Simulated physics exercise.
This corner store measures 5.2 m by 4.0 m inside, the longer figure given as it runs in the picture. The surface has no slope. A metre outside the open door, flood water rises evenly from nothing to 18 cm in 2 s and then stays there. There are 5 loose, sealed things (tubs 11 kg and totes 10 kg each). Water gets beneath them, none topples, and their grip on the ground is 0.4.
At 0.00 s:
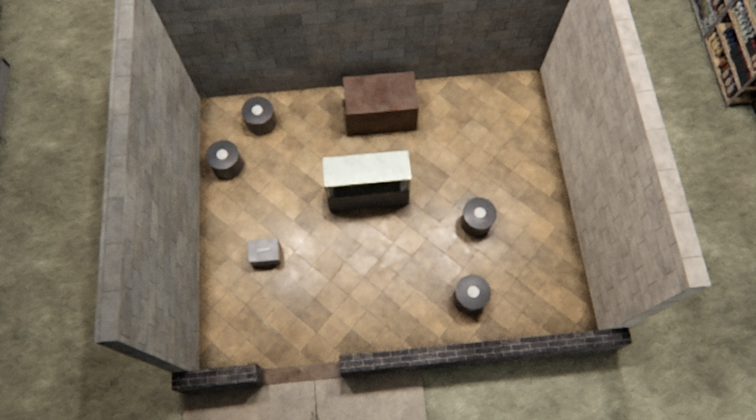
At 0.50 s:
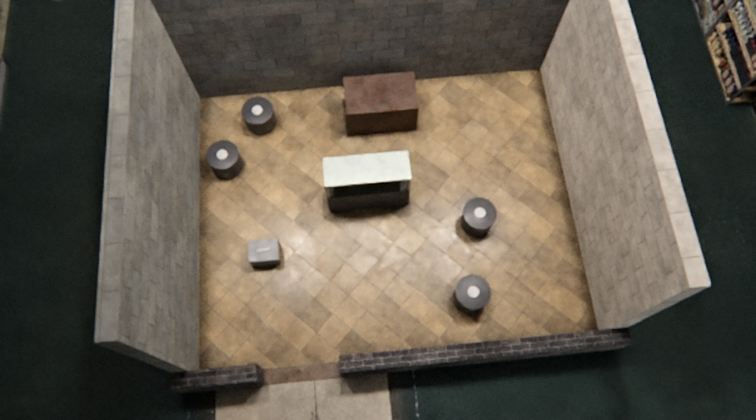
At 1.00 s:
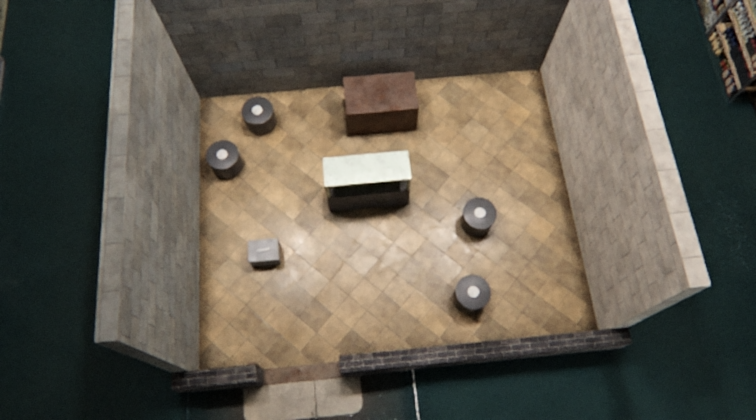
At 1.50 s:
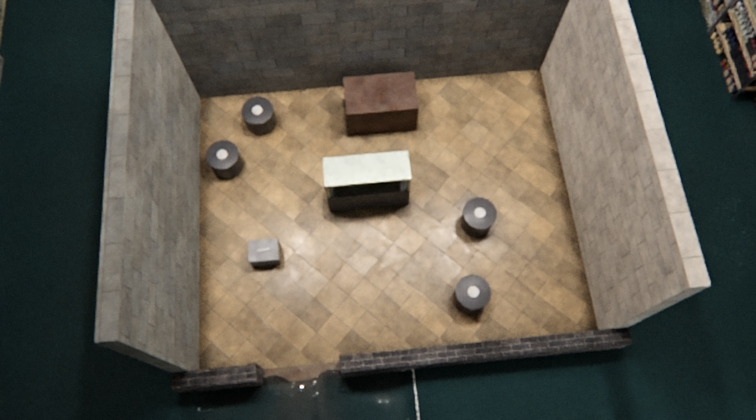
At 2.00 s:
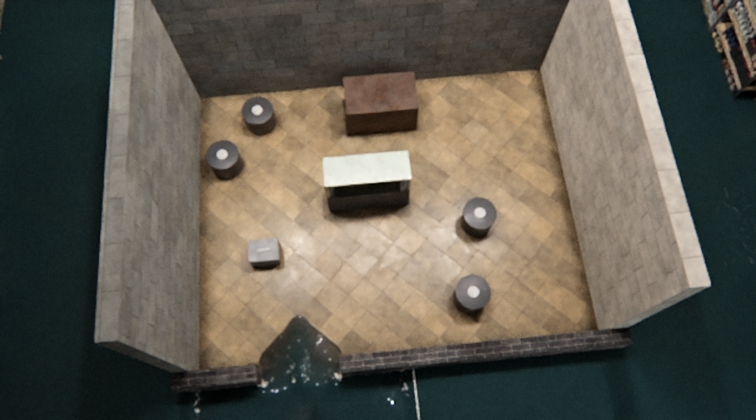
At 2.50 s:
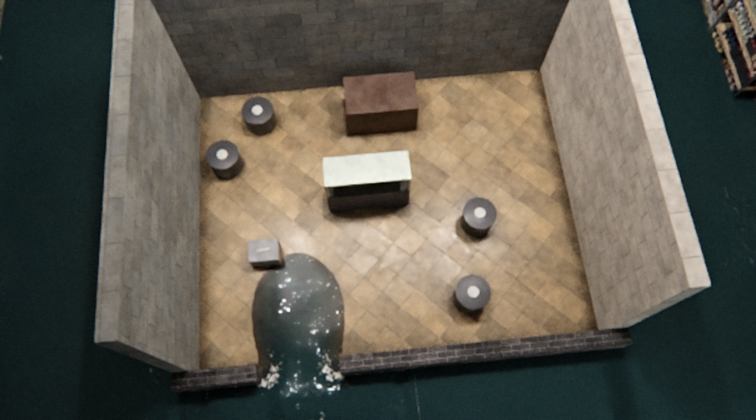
A small corner store with a tan tiled floor and grey block walls is seen from high above, its front edged by a low dark brick wall with a gap. Inside are a brown box, a pale-topped counter, a small grey box at left and four dark round objects. While the camera stays still, dark water covers the ground outside, then pushes through the gap and spreads inward toward the grey box.
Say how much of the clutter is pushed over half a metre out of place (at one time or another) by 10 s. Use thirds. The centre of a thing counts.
That comes to from one to two thirds.
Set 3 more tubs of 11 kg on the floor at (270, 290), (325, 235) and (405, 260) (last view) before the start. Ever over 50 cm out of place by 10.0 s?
In that order: Over, over, under.
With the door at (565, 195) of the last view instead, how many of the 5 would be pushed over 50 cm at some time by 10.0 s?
In that case 1 of them.
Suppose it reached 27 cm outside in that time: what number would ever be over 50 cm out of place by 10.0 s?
Then 3.
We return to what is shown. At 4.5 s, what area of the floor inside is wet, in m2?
Roughly 9.5 m2.
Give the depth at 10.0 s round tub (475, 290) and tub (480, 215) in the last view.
Roughly 2 and 3 cm.
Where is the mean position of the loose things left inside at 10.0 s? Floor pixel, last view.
Around (350, 188).
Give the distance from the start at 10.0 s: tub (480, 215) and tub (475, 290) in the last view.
In turn: 0 cm, 0 cm.
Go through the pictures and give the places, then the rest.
The first picture shows a tub at (480, 213) rests on the ground; a tote at (263, 250), on the bottom; 0.0 m2 under water; 0 of 5 have shifted.
The second picture shows a tub at (480, 213), on the bottom; a tote at (263, 250) rests on the ground; water covers 0.0 m2; 0 of 5 have shifted.
The third picture shows a tub at (480, 213), on the bottom; a tote at (263, 250) rests on the ground; 0.0 m2 under water; 0 of 5 have shifted.
The fourth picture shows a tub at (480, 213), on the bottom; a tote at (263, 250), on the bottom; 0.0 m2 under water; 0 of 5 have shifted.
The fifth picture shows a tub at (480, 213), on the bottom; a tote at (263, 250) rests on the ground; 0.4 m2 under water; 0 of 5 have shifted.
The sixth picture shows a tub at (480, 213), on the bottom; a tote at (263, 250), on the bottom; water covers 1.4 m2; 0 of 5 have shifted.
After 3.5 s 0 of 5 are over 50 cm from their spots; 0 afloat.
After 4.5 s 1 of 5 are over 50 cm from their spots; 0 afloat.
After 7.0 s 1 of 5 are over 50 cm from their spots; 0 afloat.
After 10.0 s 2 of 5 are over 50 cm from their spots, and 2 have been at some point; 3 afloat.
